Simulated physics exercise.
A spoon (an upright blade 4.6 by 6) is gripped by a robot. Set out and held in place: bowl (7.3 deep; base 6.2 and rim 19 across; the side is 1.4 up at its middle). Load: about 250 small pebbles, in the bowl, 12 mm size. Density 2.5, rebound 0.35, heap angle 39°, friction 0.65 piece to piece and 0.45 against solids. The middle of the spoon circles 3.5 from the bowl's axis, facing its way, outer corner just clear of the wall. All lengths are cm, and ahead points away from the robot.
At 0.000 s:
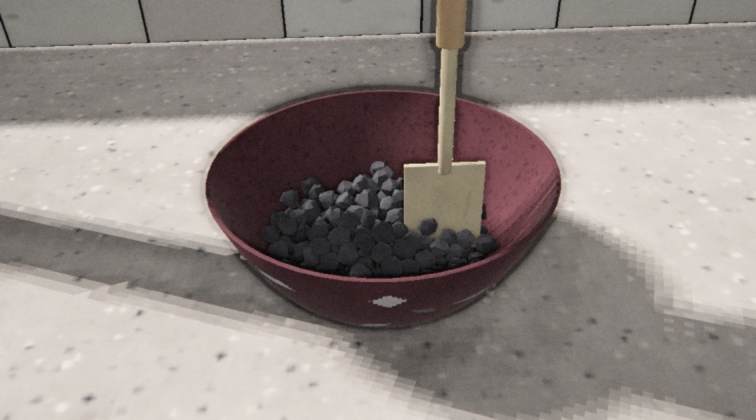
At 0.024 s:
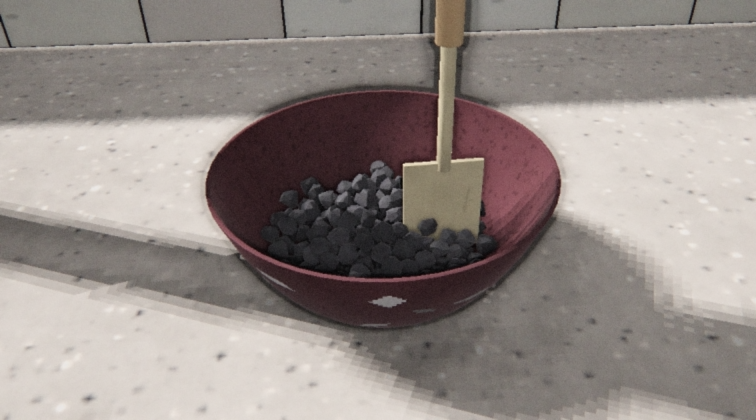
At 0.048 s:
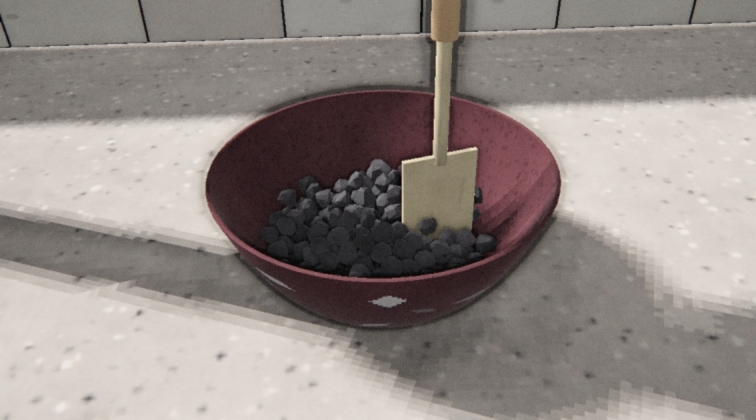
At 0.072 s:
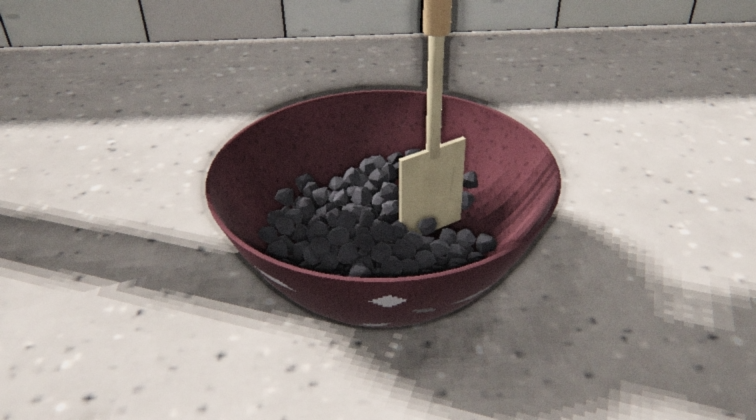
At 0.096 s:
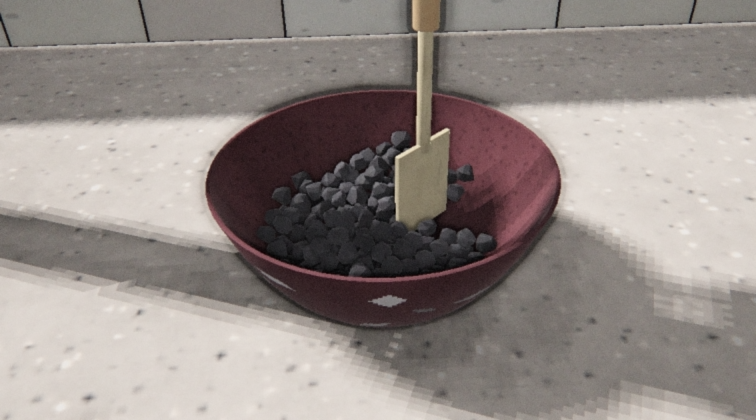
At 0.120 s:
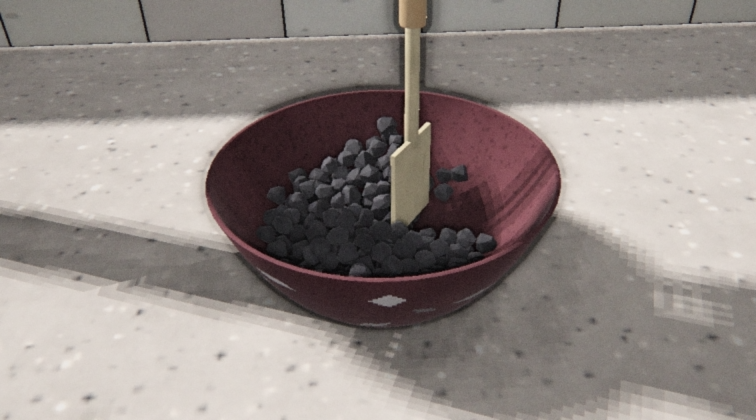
Flat wooden spatula sweeping leftward and turning through small dark pebbles in a dark red bowl, pushing some up the far side.
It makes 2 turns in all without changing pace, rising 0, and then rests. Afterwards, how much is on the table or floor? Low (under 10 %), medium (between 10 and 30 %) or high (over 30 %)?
A low share, under 10 %, ends on the table or floor.
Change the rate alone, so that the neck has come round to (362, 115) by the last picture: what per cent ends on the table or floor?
About 30 per cent.
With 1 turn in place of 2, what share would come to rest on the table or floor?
In that case some 0 per cent.
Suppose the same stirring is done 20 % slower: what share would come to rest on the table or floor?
It would be near 0 per cent.
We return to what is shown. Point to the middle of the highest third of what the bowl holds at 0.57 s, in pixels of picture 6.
Near (492, 203).
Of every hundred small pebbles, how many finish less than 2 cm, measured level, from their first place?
Roughly 10 per cent.
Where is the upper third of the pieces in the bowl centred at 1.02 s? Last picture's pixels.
At about (320, 262).
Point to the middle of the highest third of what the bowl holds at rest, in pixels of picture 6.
At about (442, 174).
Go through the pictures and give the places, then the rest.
Spoon neck at (446, 141), 0° round; upper third of the load around (368, 227), from x 270 to 485, top at y 170; 248 in the bowl, in the first picture.
Spoon neck at (445, 139), 4° round; upper third of the load around (368, 226), from x 270 to 485, top at y 170, in the second picture.
Spoon neck at (441, 132), 16° round; upper third of the load around (376, 218), from x 270 to 485, top at y 170, in the third picture.
Spoon neck at (434, 126), 30° round; upper third of the load around (376, 212), from x 270 to 485, top at y 155, in the fourth picture.
Spoon neck at (424, 120), 44° round; upper third of the load around (366, 203), from x 265 to 485, top at y 140, in the fifth picture.
Spoon neck at (412, 116), 58° round; upper third of the load around (364, 191), from x 265 to 485, top at y 125; 248 in the bowl, in the sixth picture.
After 0.57 s, 318° round, highest piece 8 above the table; 247 in the bowl, 1 in flight or on the tool.
After 1.02 s, 218° round, highest piece 9 above the table; 240 in the bowl, 6 on the table or floor, 2 in flight or on the tool.
After 1.45 s, 0° round, highest piece 7 above the table; 236 in the bowl, 12 on the table or floor.
After 2.15 s, 0° round, highest piece 7 above the table; 236 in the bowl, 12 on the table or floor.
At rest, 236 in the bowl, 12 on the table or floor. That is 5 % on the table or floor.
